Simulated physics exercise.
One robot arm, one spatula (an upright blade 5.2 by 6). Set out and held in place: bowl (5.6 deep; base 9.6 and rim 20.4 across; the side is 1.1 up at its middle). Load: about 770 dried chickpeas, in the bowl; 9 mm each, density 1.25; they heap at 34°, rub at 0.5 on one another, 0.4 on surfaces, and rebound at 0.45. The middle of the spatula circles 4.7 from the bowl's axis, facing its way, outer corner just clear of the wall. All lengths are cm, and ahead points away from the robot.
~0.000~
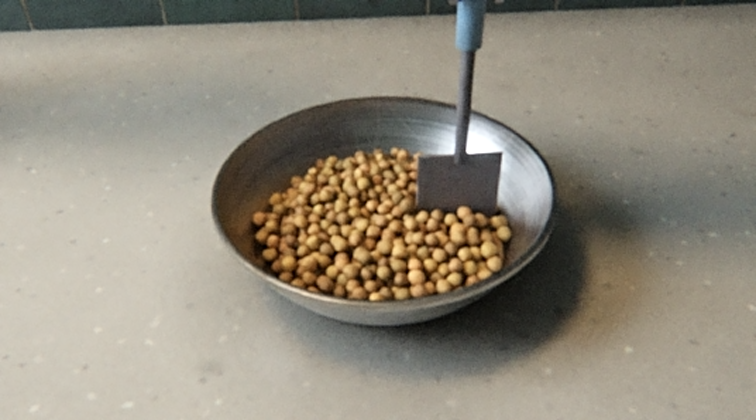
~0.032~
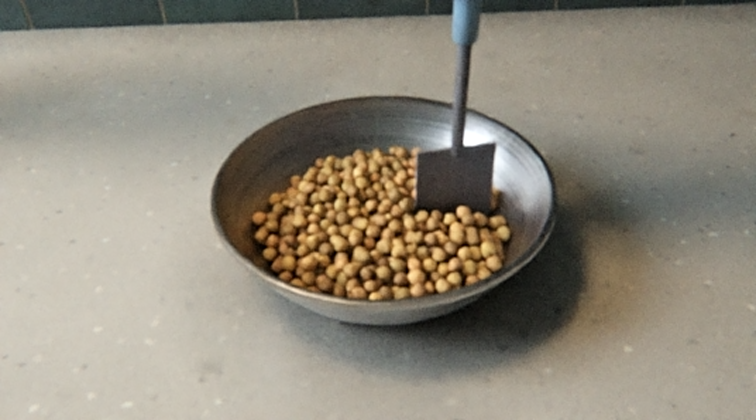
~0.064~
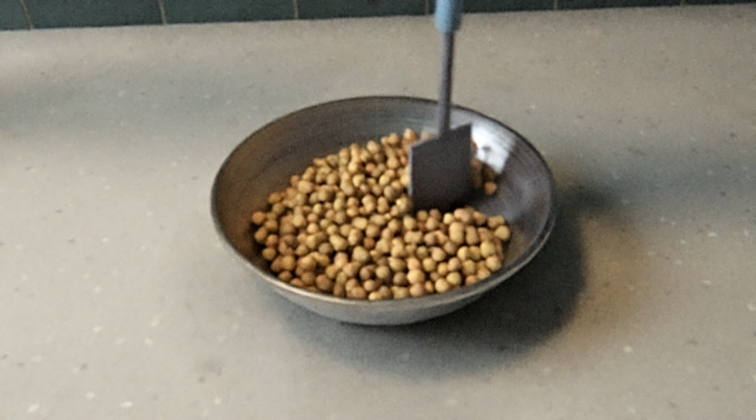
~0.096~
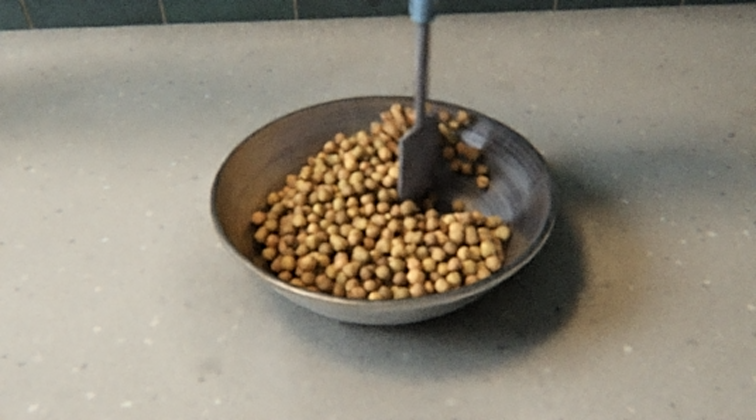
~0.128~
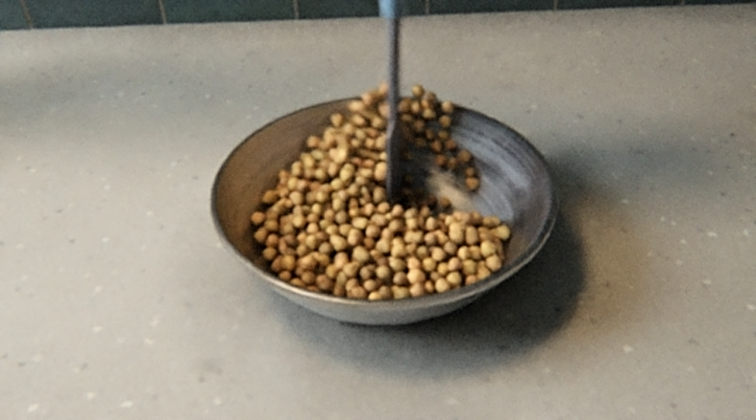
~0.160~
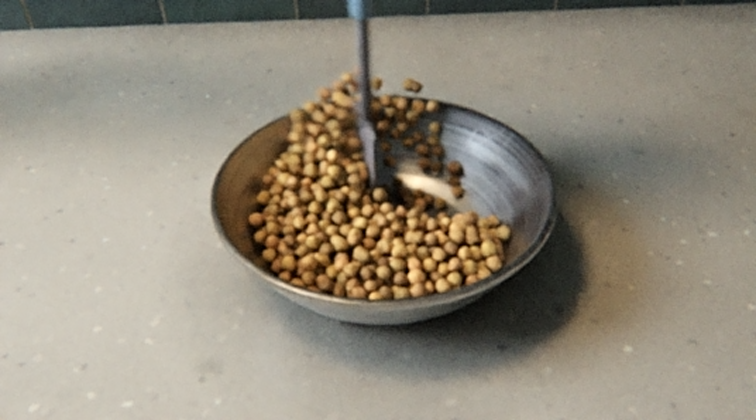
Metal bowl of dried chickpeas on a grey speckled counter, a blue-handled spatula sweeping leftward through them and pushing them up high.
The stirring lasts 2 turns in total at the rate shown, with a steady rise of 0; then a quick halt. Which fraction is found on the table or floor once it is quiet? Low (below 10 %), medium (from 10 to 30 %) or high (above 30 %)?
Answer: High; above 30 % of the dried chickpeas finish on the table or floor.
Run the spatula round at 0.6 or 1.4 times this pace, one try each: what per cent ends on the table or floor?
About 15 and 55 per cent.
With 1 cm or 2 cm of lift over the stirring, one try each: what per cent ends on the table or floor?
Some 30 and 20 per cent.
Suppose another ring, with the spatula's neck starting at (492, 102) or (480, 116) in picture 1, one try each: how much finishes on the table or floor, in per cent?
About 5 and 35 per cent.
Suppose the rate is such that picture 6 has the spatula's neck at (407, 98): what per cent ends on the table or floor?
Some 20 per cent.
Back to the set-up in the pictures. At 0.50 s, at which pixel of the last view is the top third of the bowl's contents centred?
Near (499, 192).
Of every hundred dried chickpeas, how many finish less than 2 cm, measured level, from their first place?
Some 5 per cent.
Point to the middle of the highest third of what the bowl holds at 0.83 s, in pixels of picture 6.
At about (309, 266).
After 0.50 s, 343° round, highest piece 9 above the table; 596 in the bowl, 126 on the table or floor, 50 in flight or on the tool.
After 0.83 s, 225° round, highest piece 7 above the table; 513 in the bowl, 249 on the table or floor, 10 in flight or on the tool.
After 1.20 s, 0° round, highest piece 5 above the table; 480 in the bowl, 292 on the table or floor.
After 1.90 s, 0° round, highest piece 5 above the table; 480 in the bowl, 292 on the table or floor.
At rest, 480 in the bowl, 292 on the table or floor. That is 38 % on the table or floor.
